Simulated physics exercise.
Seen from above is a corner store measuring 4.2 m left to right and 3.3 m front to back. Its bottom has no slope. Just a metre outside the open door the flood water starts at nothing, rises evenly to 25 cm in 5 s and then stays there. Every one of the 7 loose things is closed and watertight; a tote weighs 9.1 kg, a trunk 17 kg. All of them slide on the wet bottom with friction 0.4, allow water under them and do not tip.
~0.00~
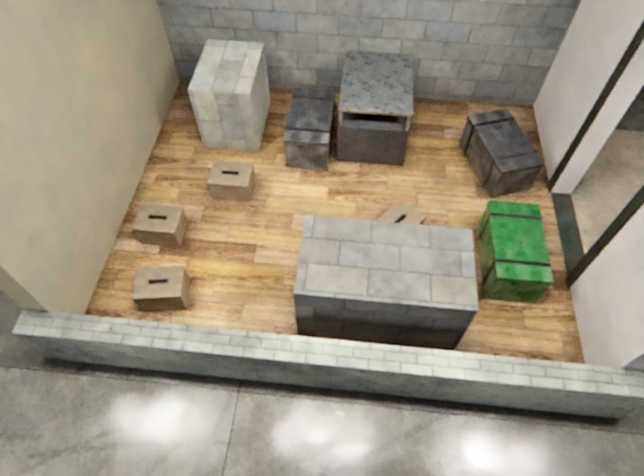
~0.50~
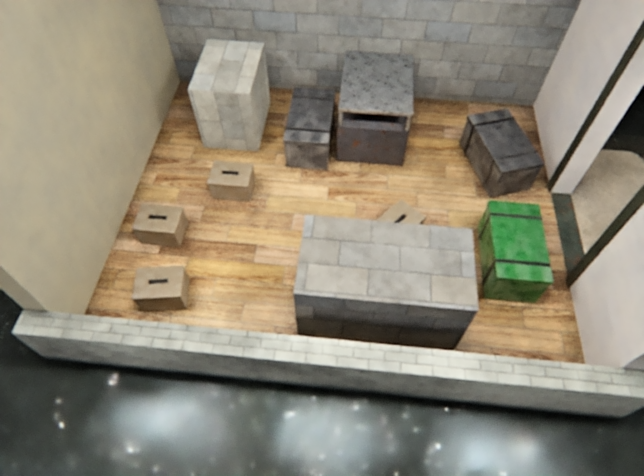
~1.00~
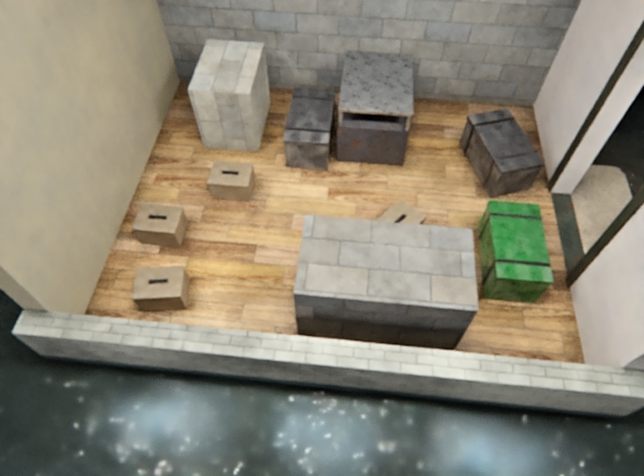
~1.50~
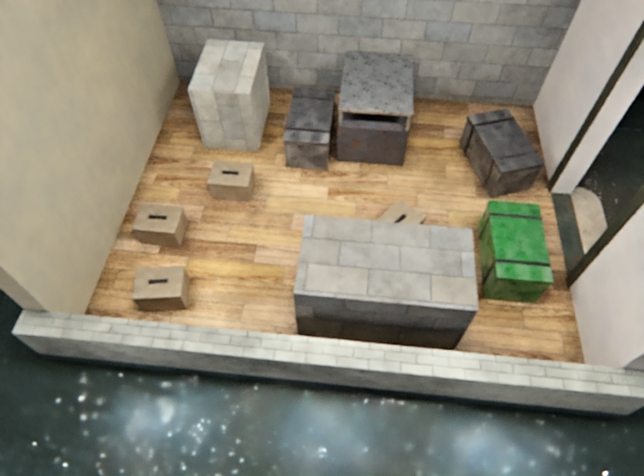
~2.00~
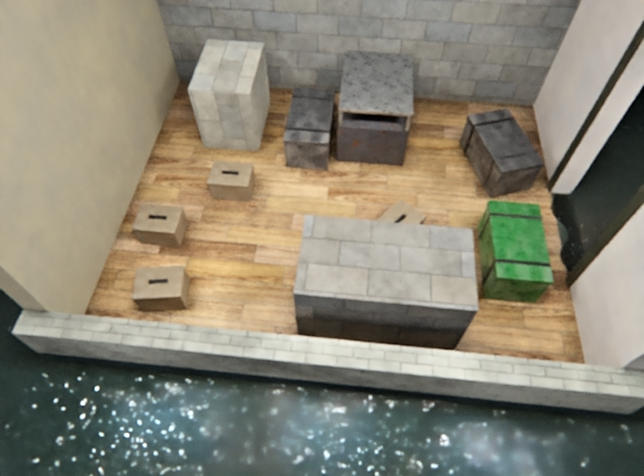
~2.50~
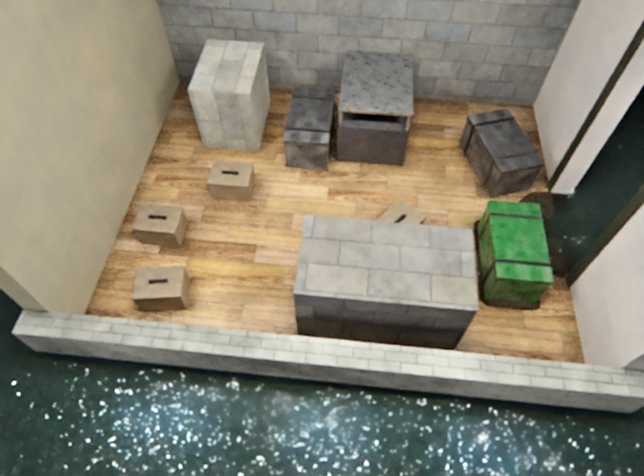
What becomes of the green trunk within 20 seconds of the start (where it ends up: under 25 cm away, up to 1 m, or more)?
Movement: Major.
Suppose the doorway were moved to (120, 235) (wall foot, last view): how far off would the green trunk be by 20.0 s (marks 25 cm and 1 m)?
Then the green trunk is pushed slightly.
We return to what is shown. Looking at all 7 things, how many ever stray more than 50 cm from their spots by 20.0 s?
Count: 6.
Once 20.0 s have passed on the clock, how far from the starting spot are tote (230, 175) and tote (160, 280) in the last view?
Respectively 150 and 80 centimetres.
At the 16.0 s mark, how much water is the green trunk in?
I'd say around 22 cm.
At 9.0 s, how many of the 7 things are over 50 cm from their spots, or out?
The count is 4.
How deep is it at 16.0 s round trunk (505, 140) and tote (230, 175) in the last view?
Around 11 cm and 23 cm.
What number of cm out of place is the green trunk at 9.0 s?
It has shifted about 80 cm.
After 4.0 s the green trunk is near (483, 242), 0.3 m from its start, aground; 0 afloat.
After 9.0 s the green trunk is near (430, 222), 0.8 m from its start, afloat; 6 afloat.
After 16.0 s the green trunk is near (174, 153), 3.1 m from its start, afloat; 7 afloat.
After 20.0 s the green trunk is near (161, 208), 3.0 m from its start, afloat; 7 afloat.
